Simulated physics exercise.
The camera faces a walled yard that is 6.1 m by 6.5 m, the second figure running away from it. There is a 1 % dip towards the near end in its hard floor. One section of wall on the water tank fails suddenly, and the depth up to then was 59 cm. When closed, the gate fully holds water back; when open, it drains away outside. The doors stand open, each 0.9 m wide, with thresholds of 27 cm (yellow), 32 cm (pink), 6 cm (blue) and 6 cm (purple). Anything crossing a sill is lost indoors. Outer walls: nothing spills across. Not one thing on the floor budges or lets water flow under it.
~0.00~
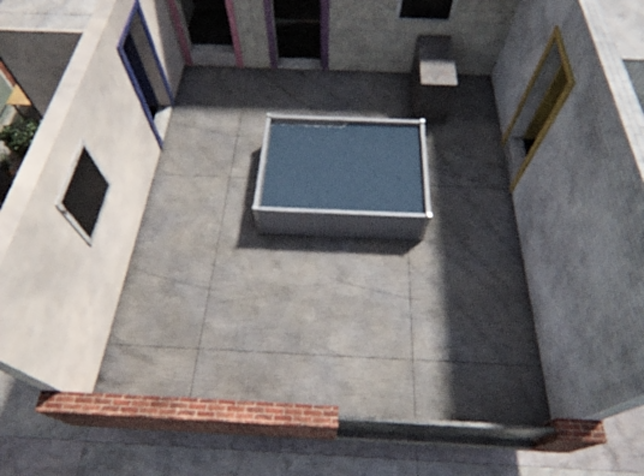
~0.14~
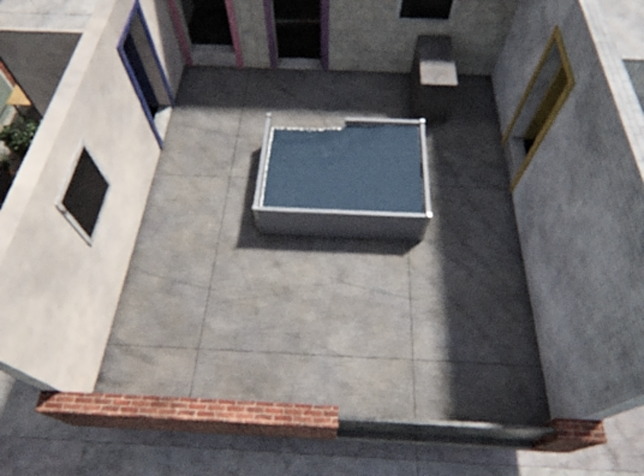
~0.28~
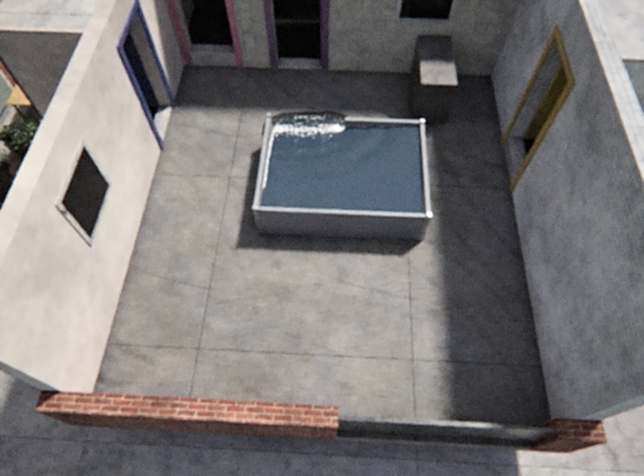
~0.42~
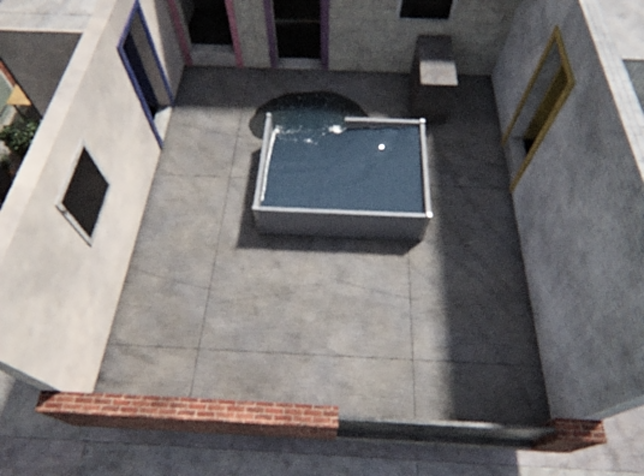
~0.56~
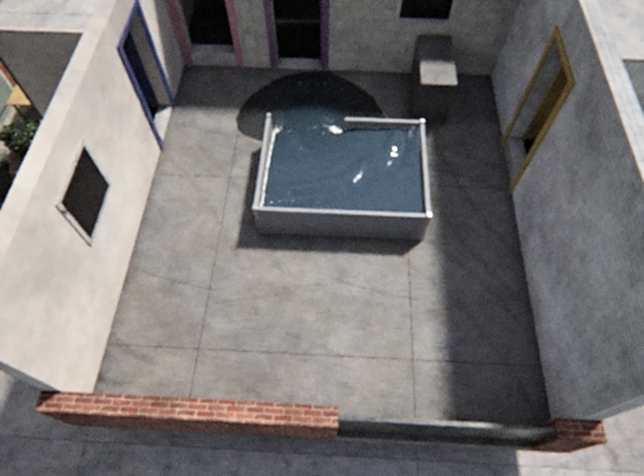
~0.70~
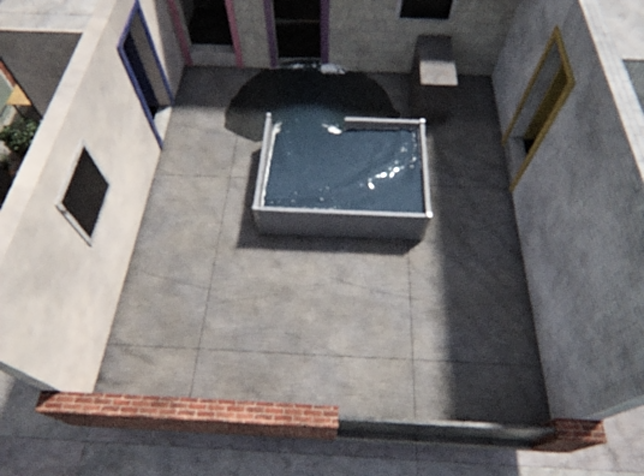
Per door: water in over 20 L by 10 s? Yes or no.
Yellow door no, pink door no, blue door yes, purple door yes.
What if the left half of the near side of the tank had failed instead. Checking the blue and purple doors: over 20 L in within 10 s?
Blue short, purple short.
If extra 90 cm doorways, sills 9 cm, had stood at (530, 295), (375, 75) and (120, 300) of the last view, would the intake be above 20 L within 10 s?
The first one doesn't reach it, the second one exceeds it, and the third one doesn't reach it.
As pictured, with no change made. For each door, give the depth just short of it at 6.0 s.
Depth readings (cm): Yellow = 6; pink = 15; blue = 10; purple = 14.
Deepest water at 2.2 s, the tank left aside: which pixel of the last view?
Close to (185, 67).
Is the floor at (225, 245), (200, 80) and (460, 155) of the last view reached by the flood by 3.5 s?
The first point is not yet hit, the second is awash and the third is awash.
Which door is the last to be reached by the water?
That would be the yellow door.
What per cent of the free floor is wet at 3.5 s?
Near 40 per cent is wet.
After 1.4 s water covers 15 % of the floor and is deepest (35 cm) near (294, 141); yellow door not reached, pink door 9 cm at the sill, 0 L in, blue door not reached, purple door 19 cm at the sill, 97 L in.
After 2.2 s water covers 20 % of the floor and is deepest (37 cm) near (185, 67); yellow door not reached, pink door 22 cm at the sill, 0 L in, blue door not reached, purple door 27 cm at the sill, 249 L in.
After 3.5 s water covers 40 % of the floor and is deepest (22 cm) near (402, 81); yellow door not reached, pink door 20 cm at the sill, 0 L in, blue door 9 cm at the sill, 2 L in, purple door 21 cm at the sill, 412 L in.
After 6.0 s water covers 65 % of the floor and is deepest (18 cm) near (183, 73); yellow door 6 cm at the sill, 0 L in, pink door 15 cm at the sill, 0 L in, blue door 10 cm at the sill, 18 L in, purple door 14 cm at the sill, 561 L in.
After 10.0 s water covers 85 % of the floor and is deepest (10 cm) near (90, 403); yellow door 4 cm at the sill, 0 L in, pink door 8 cm at the sill, 0 L in, blue door 7 cm at the sill, 36 L in, purple door 9 cm at the sill, 633 L in.
